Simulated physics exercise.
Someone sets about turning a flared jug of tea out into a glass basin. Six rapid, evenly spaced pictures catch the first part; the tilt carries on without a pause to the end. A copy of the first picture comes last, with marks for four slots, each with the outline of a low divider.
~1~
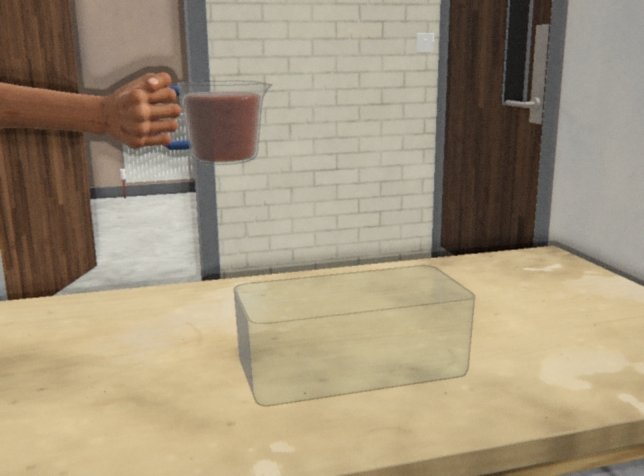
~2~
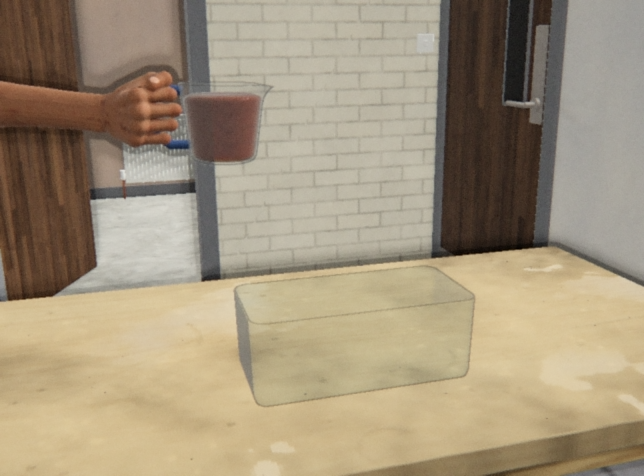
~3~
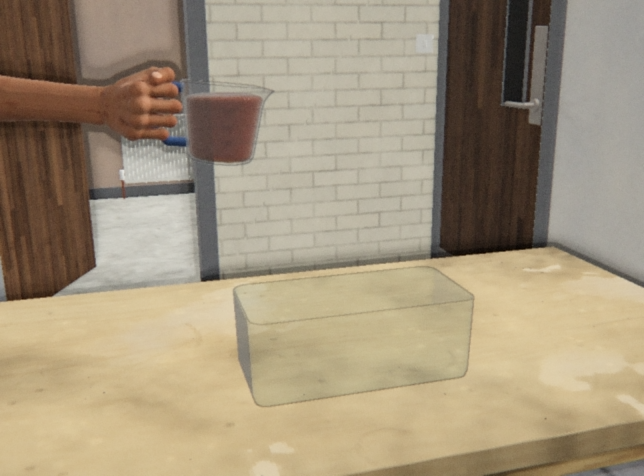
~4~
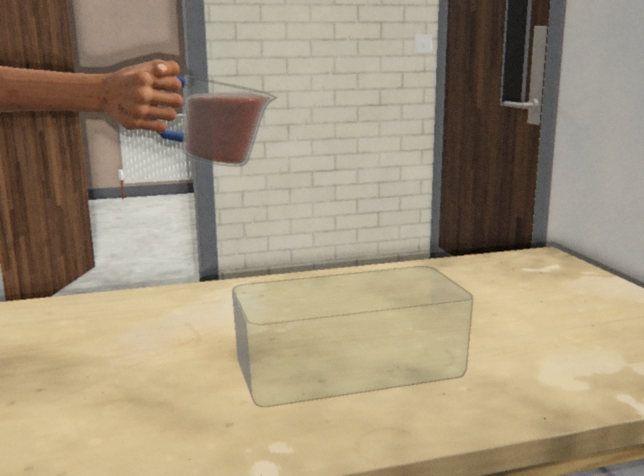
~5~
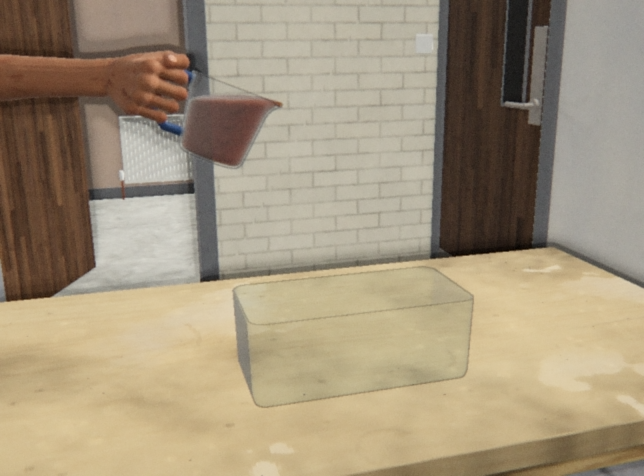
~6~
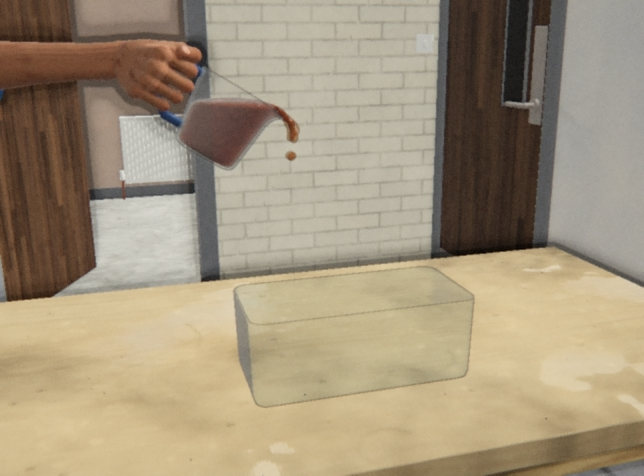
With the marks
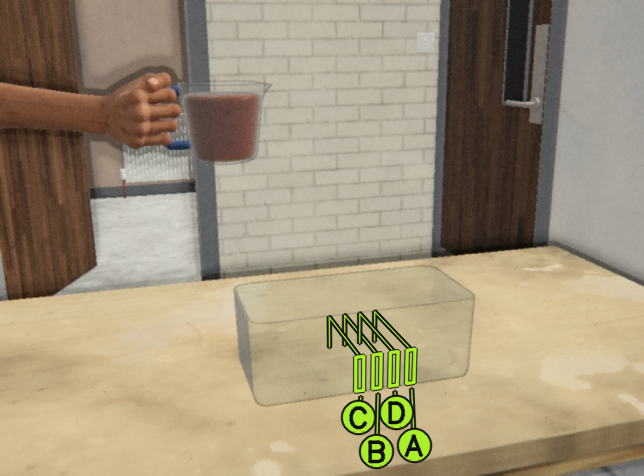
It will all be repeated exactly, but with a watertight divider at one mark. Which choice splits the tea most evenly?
Go for C.
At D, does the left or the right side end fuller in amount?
The left side.
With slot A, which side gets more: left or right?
More ends on the left.
On the marked copy, A at (411, 389); B at (378, 394); C at (360, 396); D at (395, 391).
With A, about 93 % ends left of the wall and 4 % right of it; 3 % is lost outside.
With B, about 87 % ends left of the wall and 6 % right of it; 6 % is lost outside.
With C, about 50 % ends left of the wall and 46 % right of it; 4 % is lost outside.
With D, about 91 % ends left of the wall and 5 % right of it; 4 % is lost outside.
